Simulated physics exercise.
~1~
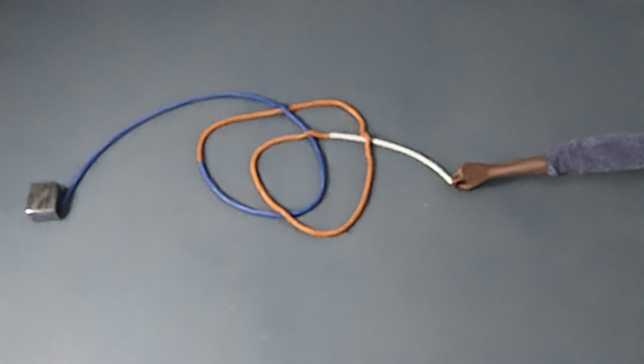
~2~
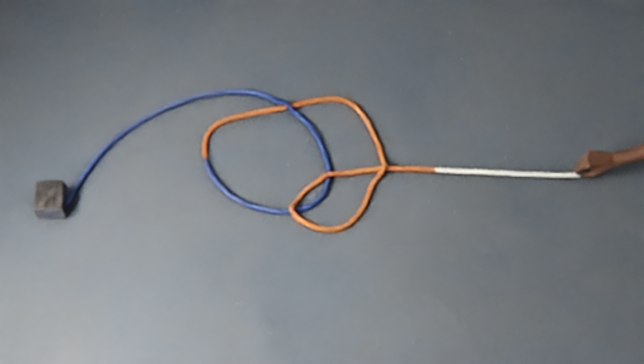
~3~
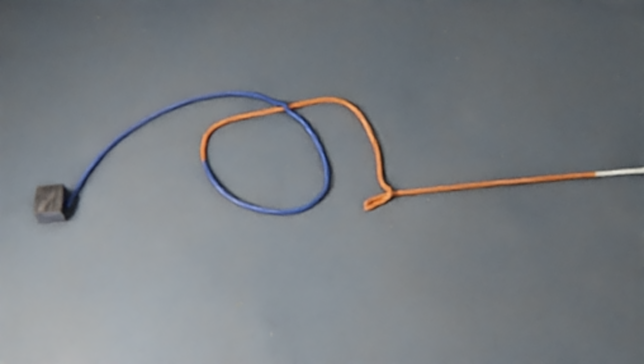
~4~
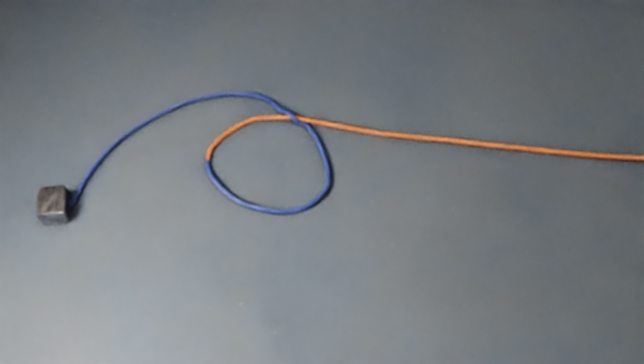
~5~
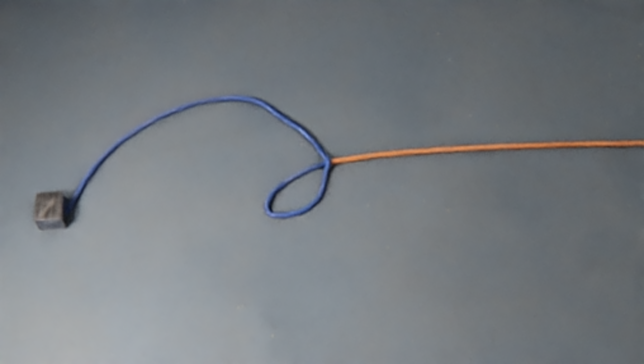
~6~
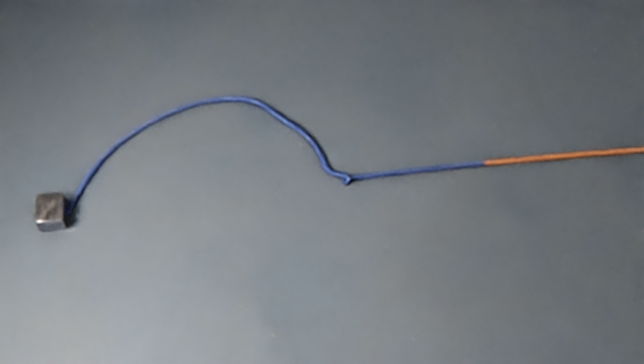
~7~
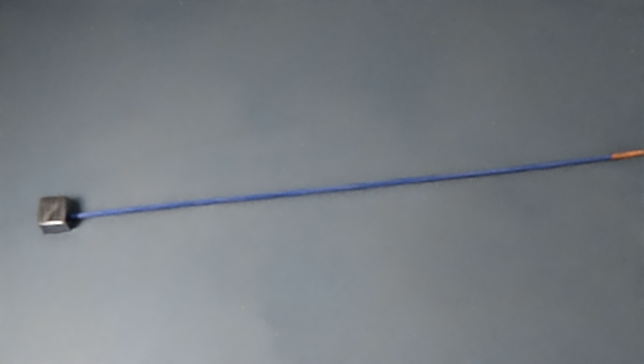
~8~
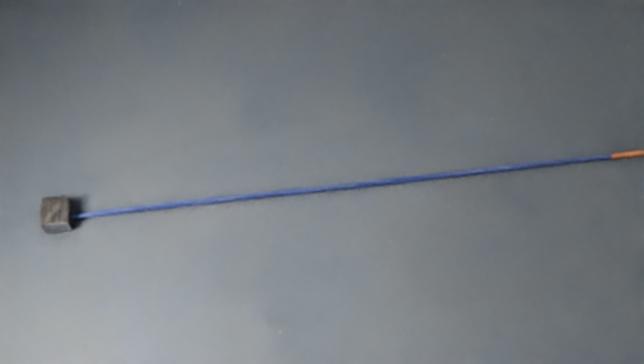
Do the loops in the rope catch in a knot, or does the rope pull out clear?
The rope pulls out clear. The loops shrink away one after another, and the blue length ends in a straight line from the block with no knot in it.
